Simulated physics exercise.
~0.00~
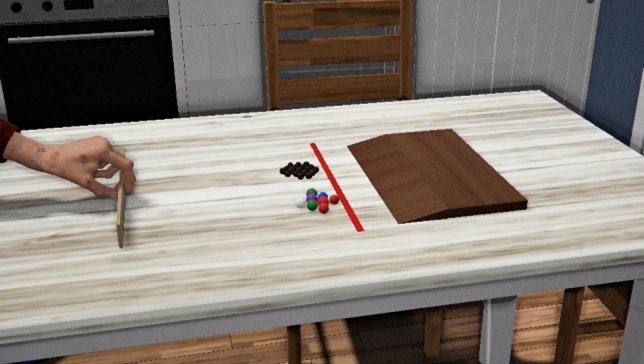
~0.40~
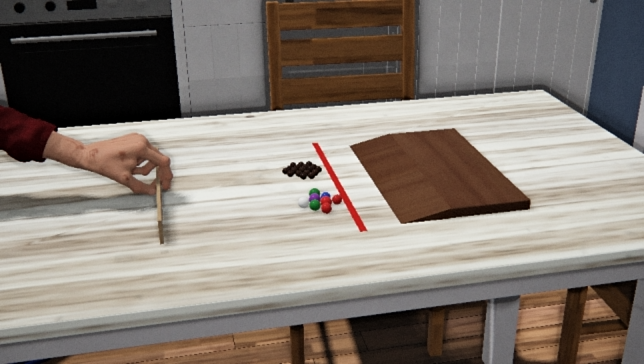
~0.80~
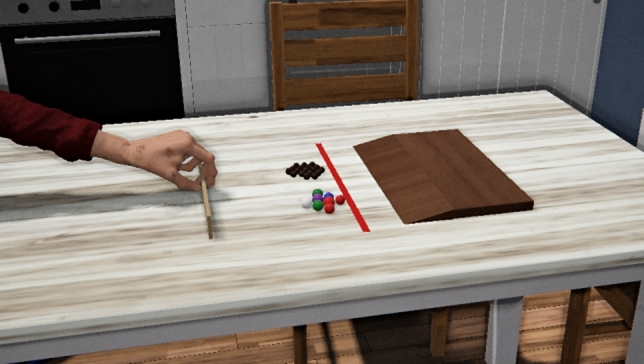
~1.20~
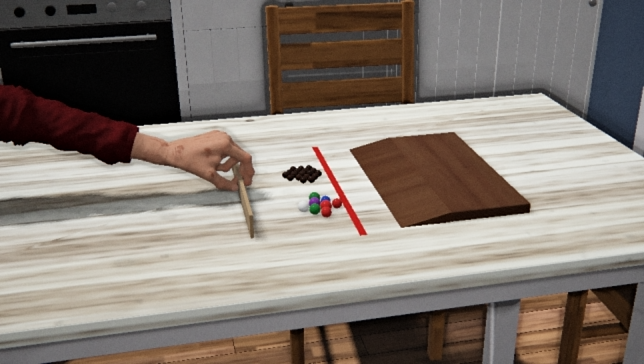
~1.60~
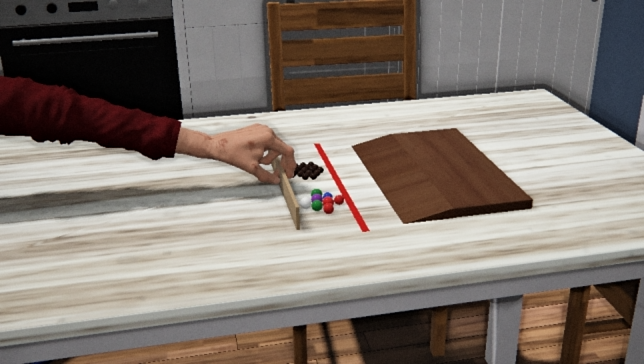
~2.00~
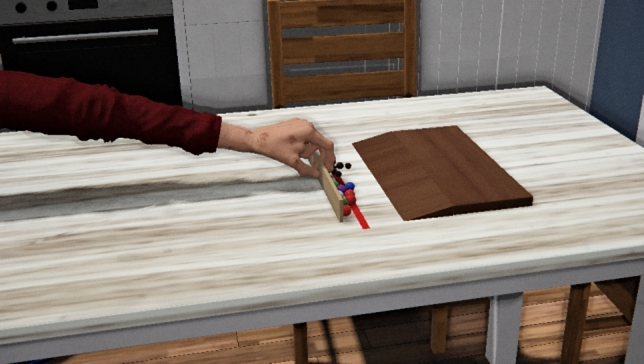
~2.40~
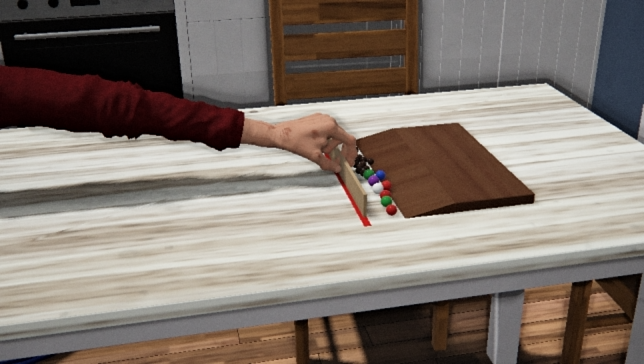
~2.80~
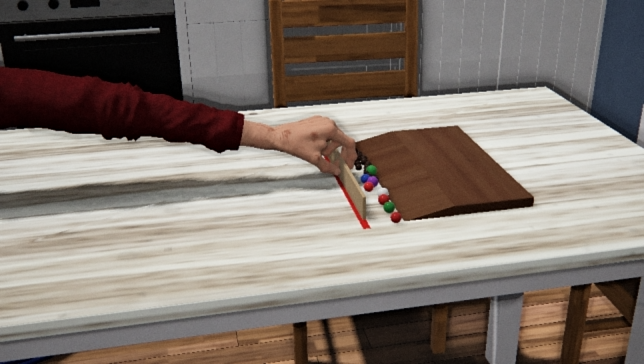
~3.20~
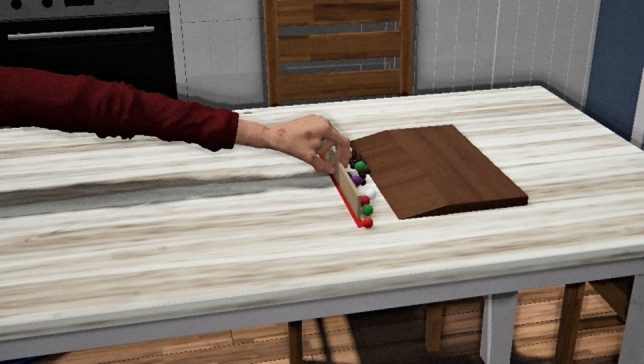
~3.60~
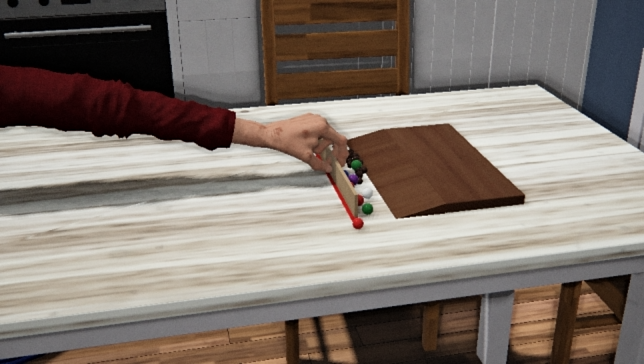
On a pale wooden kitchen table, a hand slid an upright card rightward into some colored balls and a small dark pile, pushing them toward a brown ramp until it stopped at the red tape; a few balls rolled back, and none cleared the ramp.
